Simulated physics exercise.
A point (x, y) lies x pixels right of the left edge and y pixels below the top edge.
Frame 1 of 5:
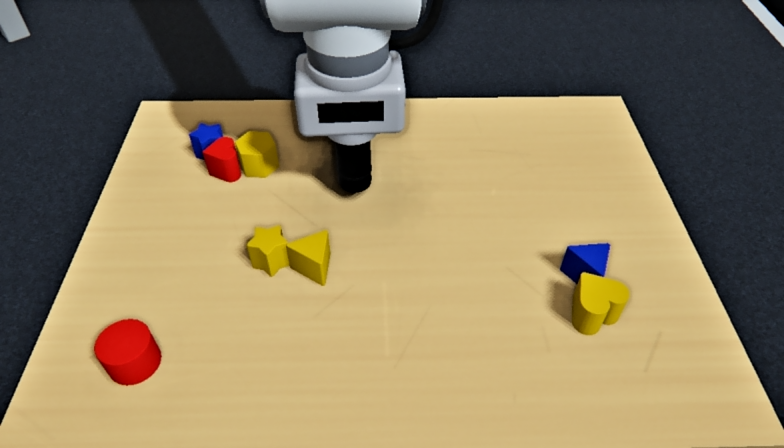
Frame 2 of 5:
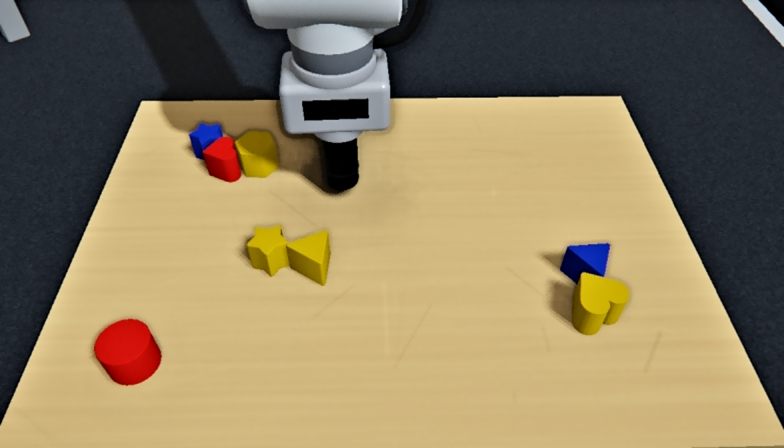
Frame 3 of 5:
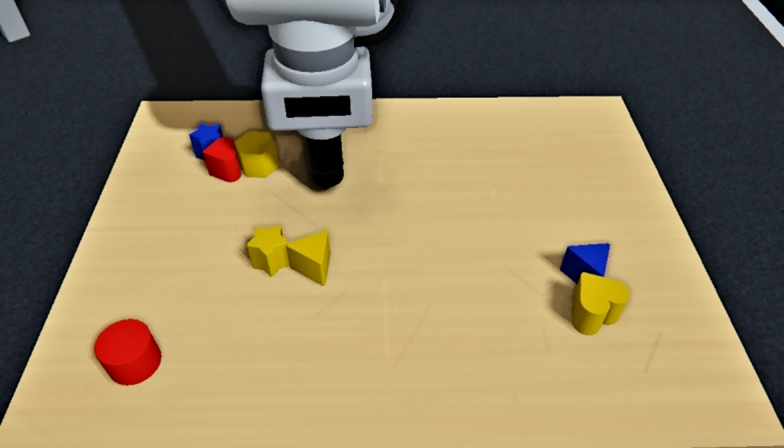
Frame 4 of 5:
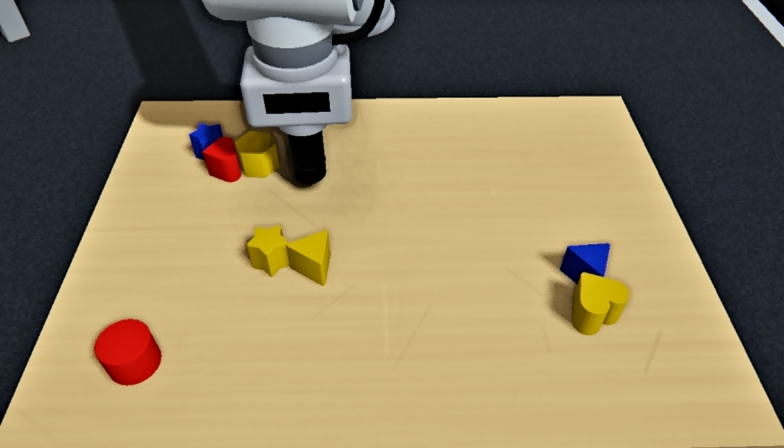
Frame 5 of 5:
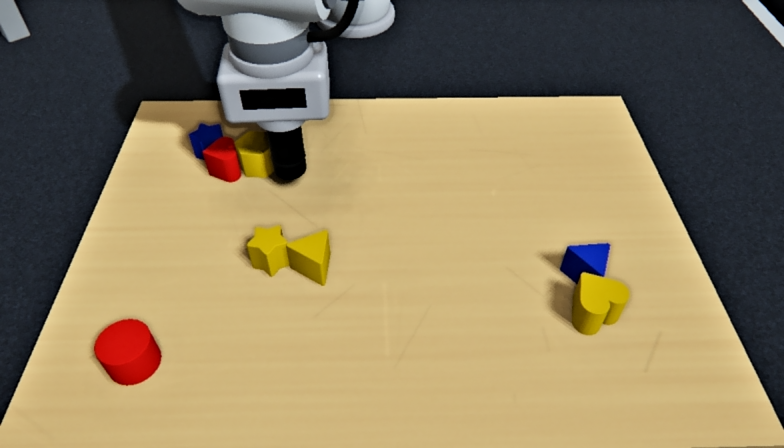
A white robot arm with a black cylindrical tip slides steadily left along the far side of a pale wooden table, seen from a fixed, raised front view. Blue, red and yellow blocks cluster at the far left, a yellow star and triangle sit nearer, a red cylinder near left, a blue triangle and yellow heart right. The tip closes on the yellow hexagon as the blocks barely move.
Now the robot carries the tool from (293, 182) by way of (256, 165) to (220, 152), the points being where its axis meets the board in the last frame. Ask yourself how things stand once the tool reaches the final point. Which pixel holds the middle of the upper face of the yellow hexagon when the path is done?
At roughly (195, 114).
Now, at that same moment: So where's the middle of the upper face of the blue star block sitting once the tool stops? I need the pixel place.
Its top middle will sit at (167, 126).
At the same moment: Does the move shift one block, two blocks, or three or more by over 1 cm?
I expect three or more blocks to move.
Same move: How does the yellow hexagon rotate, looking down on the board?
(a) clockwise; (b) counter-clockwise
a (clockwise)
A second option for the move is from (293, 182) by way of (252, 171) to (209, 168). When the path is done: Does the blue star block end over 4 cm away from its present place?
No, that is not what happens.
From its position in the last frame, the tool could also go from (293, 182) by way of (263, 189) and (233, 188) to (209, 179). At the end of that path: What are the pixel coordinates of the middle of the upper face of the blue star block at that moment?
It sits at (201, 118).
What follows on the original path. Halfway along, tool at (253, 153); blue star block at (196, 130); red heart at (210, 149), turned 45° anticlockwise; yellow hexagon at (228, 129).
At the end, tool at (216, 140); blue star block at (167, 126), turned 35° anticlockwise; red heart at (206, 149), turned 45° anticlockwise; yellow hexagon at (195, 114), turned 20° clockwise.
